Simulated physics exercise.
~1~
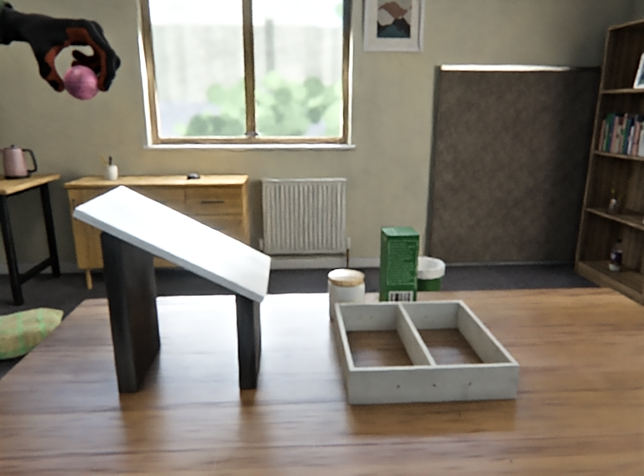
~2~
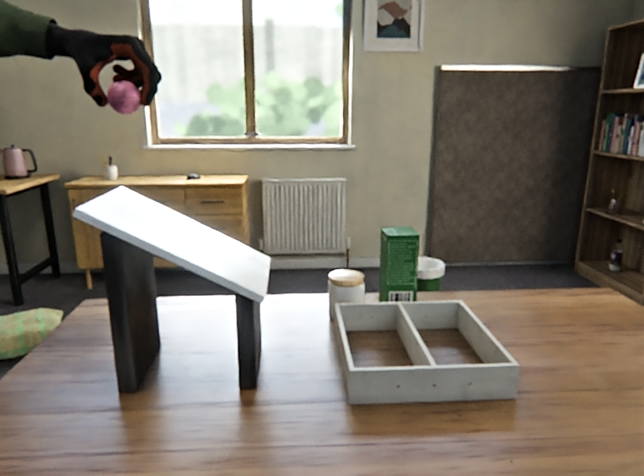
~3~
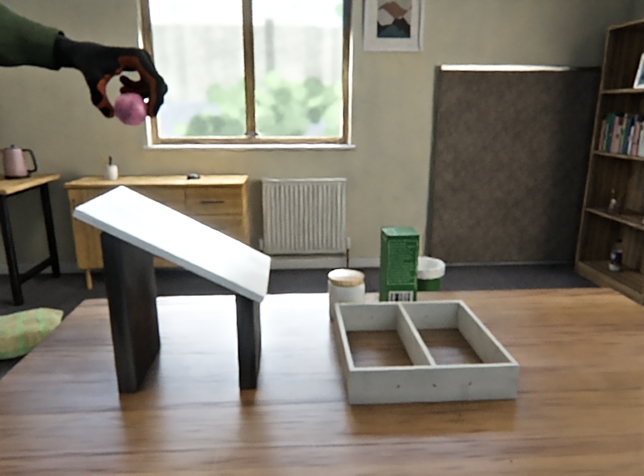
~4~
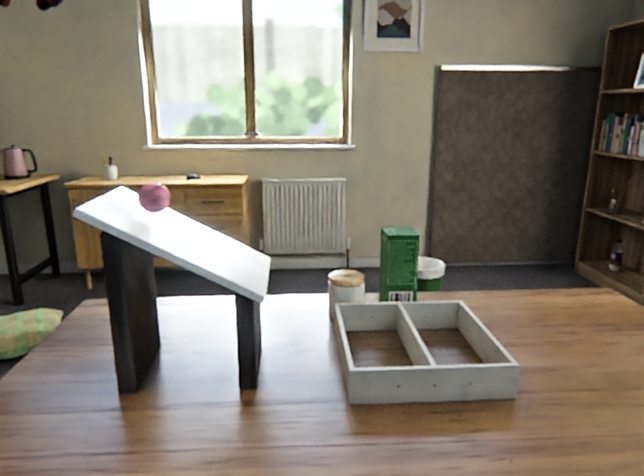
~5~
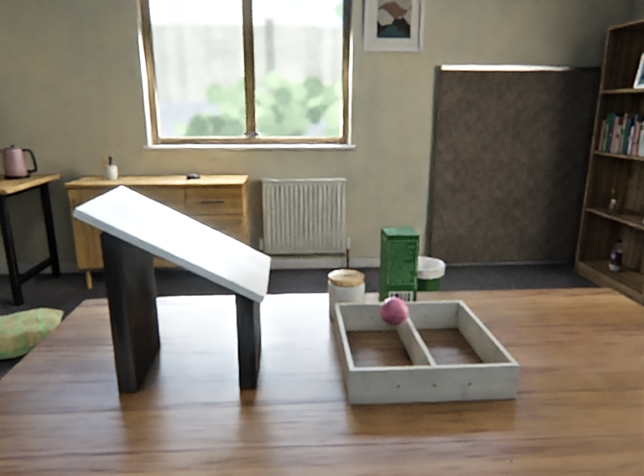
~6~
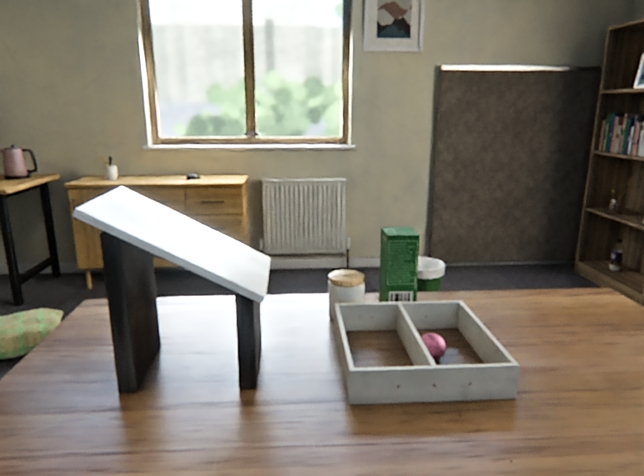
A pink ball, carried in from the left by a dark-gloved hand, was released above a sloping white board, then travelled right to a two-part tray and ended up in the farther section, while the green carton and white jar stayed put.
